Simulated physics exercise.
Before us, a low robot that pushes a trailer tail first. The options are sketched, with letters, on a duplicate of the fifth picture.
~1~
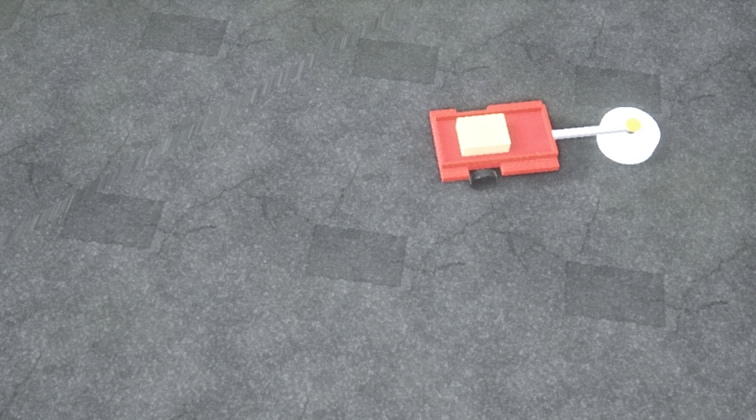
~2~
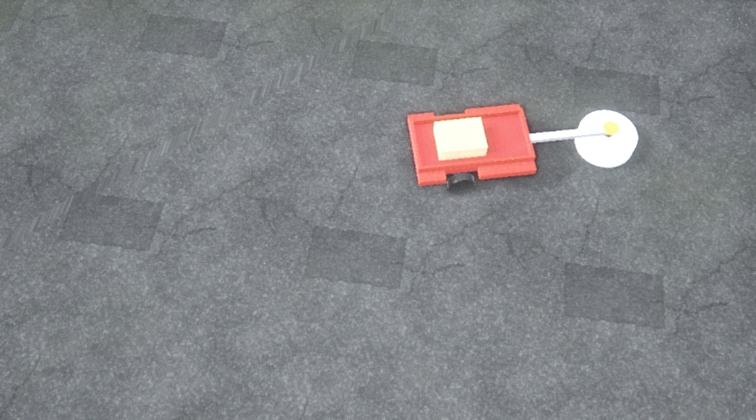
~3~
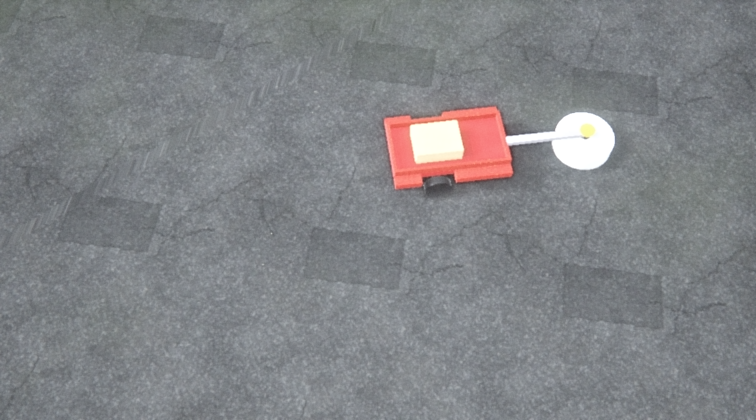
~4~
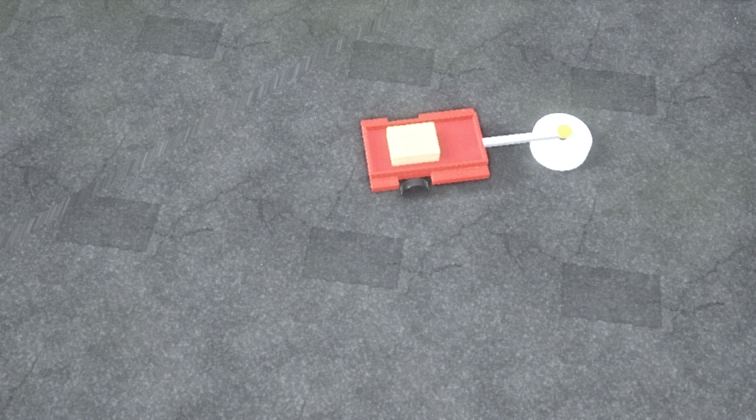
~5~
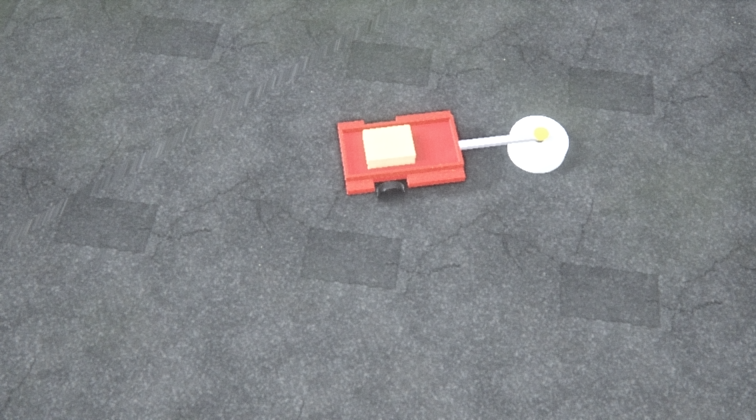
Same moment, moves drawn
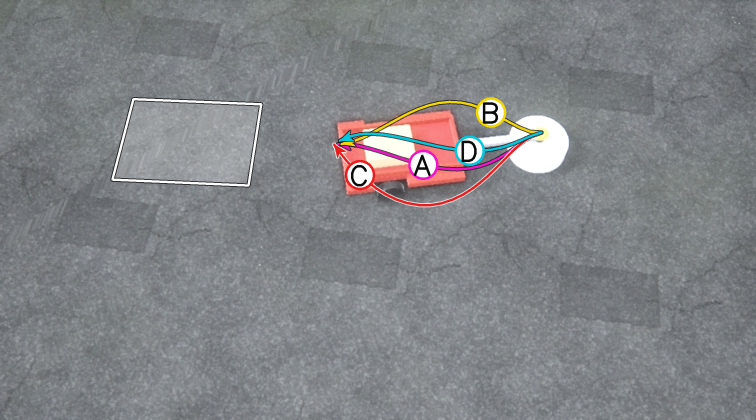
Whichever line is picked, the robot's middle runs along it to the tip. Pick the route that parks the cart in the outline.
Route A parks it in the bay.
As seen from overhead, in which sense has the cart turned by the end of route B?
On that route, anticlockwise.
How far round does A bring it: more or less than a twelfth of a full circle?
Less.
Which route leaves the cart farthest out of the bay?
The widest miss is B.
On the marked copy, A from (541, 133) via (446, 169) to (338, 144); B from (541, 133) via (439, 103) to (341, 144); C from (541, 133) via (442, 203) to (334, 145); D from (541, 133) via (436, 146) to (340, 141); the bay at (189, 141).
With A. Early on, robot (477, 175), cart (334, 154).
Further on, robot (398, 167), cart (255, 145).
At the end, robot (335, 154), cart (191, 141); the cart stands in the bay.
As for the rest, B leaves the cart at (217, 230), out of the bay; C leaves the cart at (210, 98), out of the bay; D leaves the cart at (190, 171), out of the bay.
